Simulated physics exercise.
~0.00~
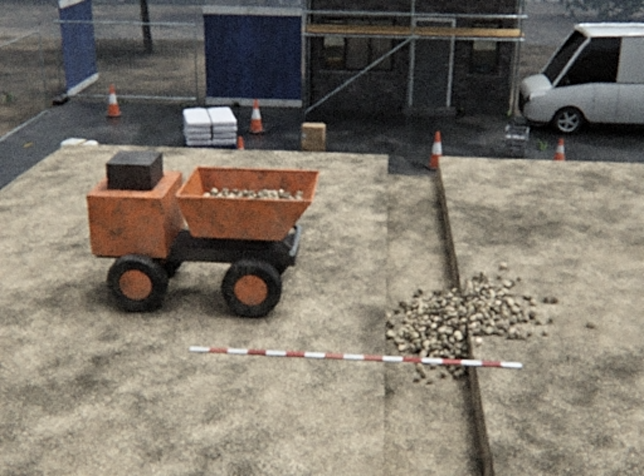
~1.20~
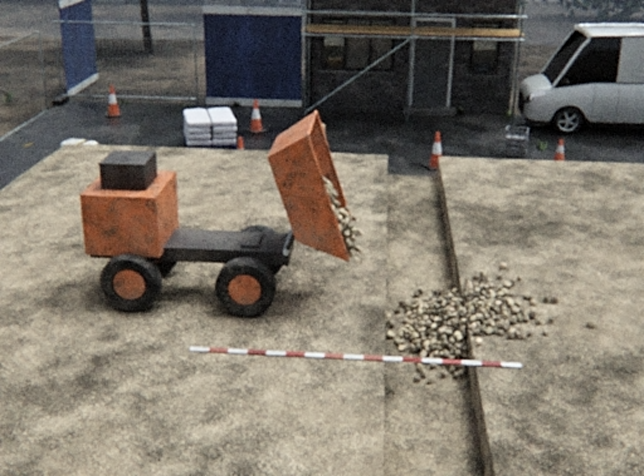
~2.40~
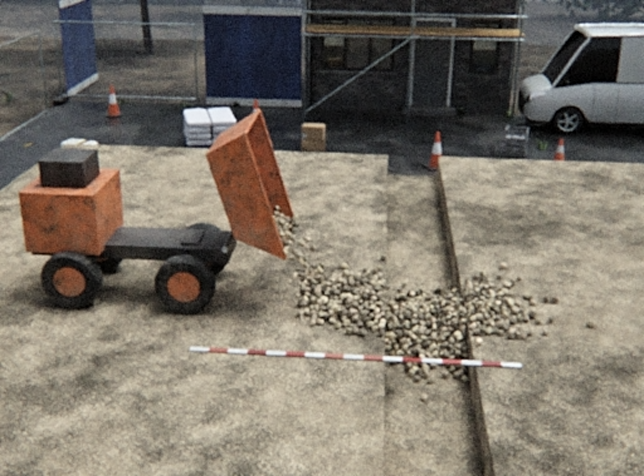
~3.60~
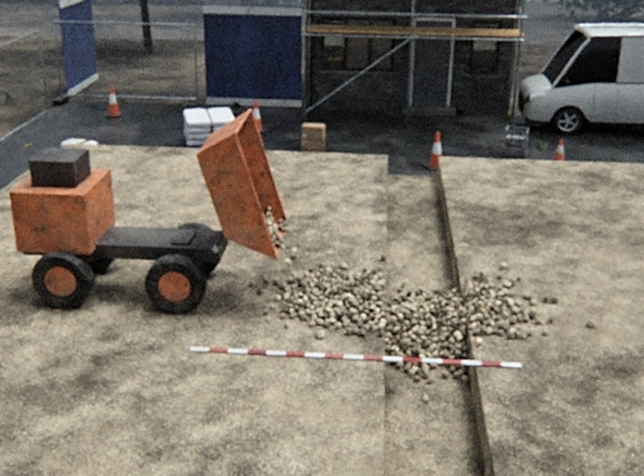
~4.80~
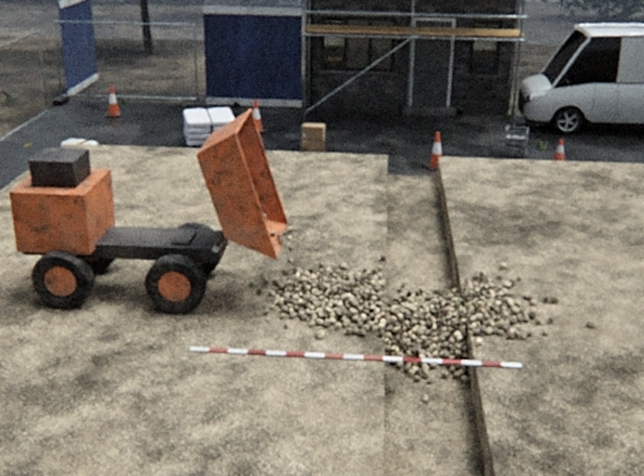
In this clip, an orange dumper on sandy ground tips up its skip and draws back to the left, spilling pale stones beside and onto an earlier heap, then stops with the skip still raised and the stones lying in one spread pile.
